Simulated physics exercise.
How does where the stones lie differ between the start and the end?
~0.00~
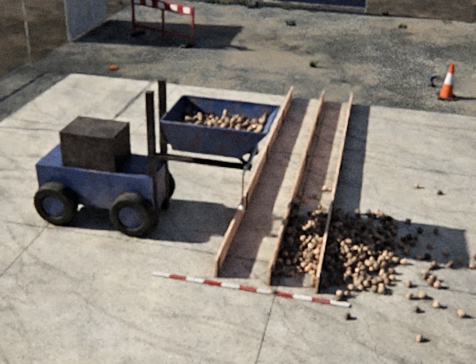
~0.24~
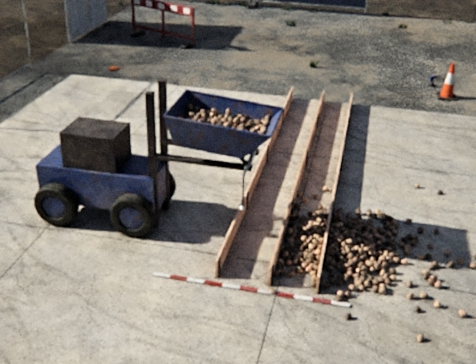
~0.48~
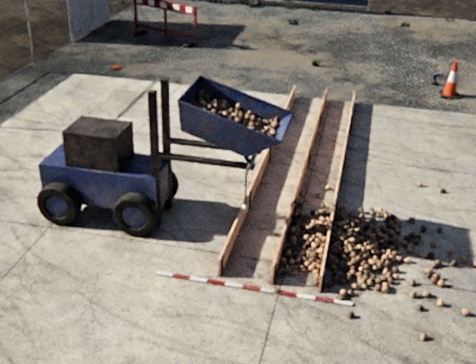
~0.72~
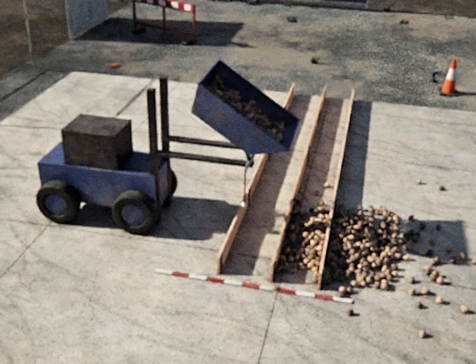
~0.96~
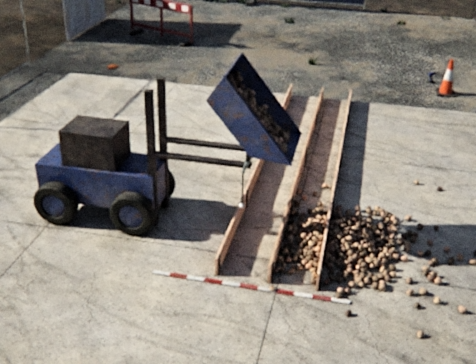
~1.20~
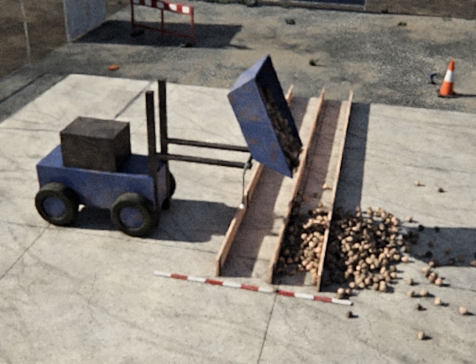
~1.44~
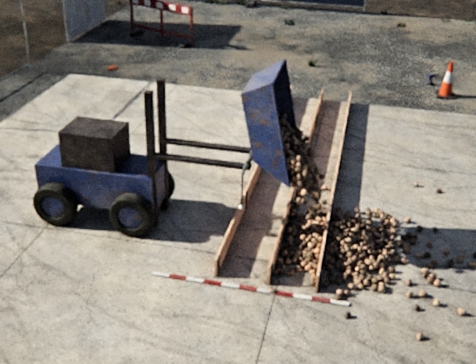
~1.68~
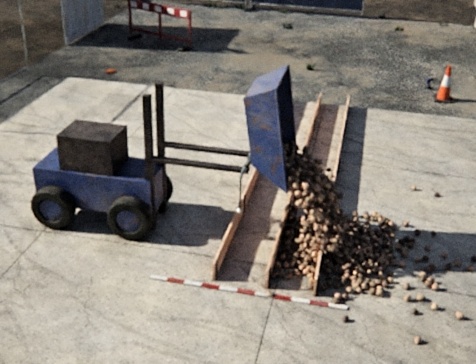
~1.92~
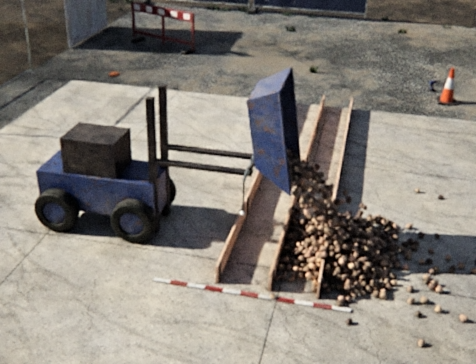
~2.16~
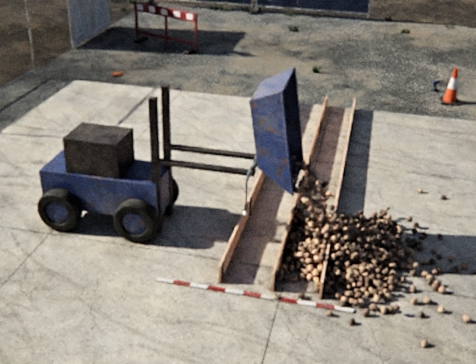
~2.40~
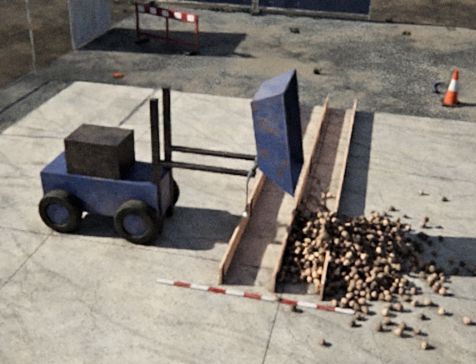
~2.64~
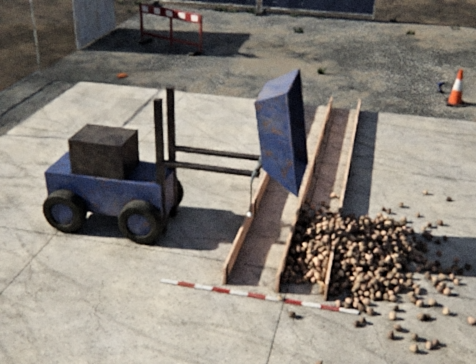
At the start, some stones are up in the blue skip and the rest lie in a pile on the ground at the right. At the end, they all lie lower down in one bigger pile at the lower right, around and beyond the last plank.
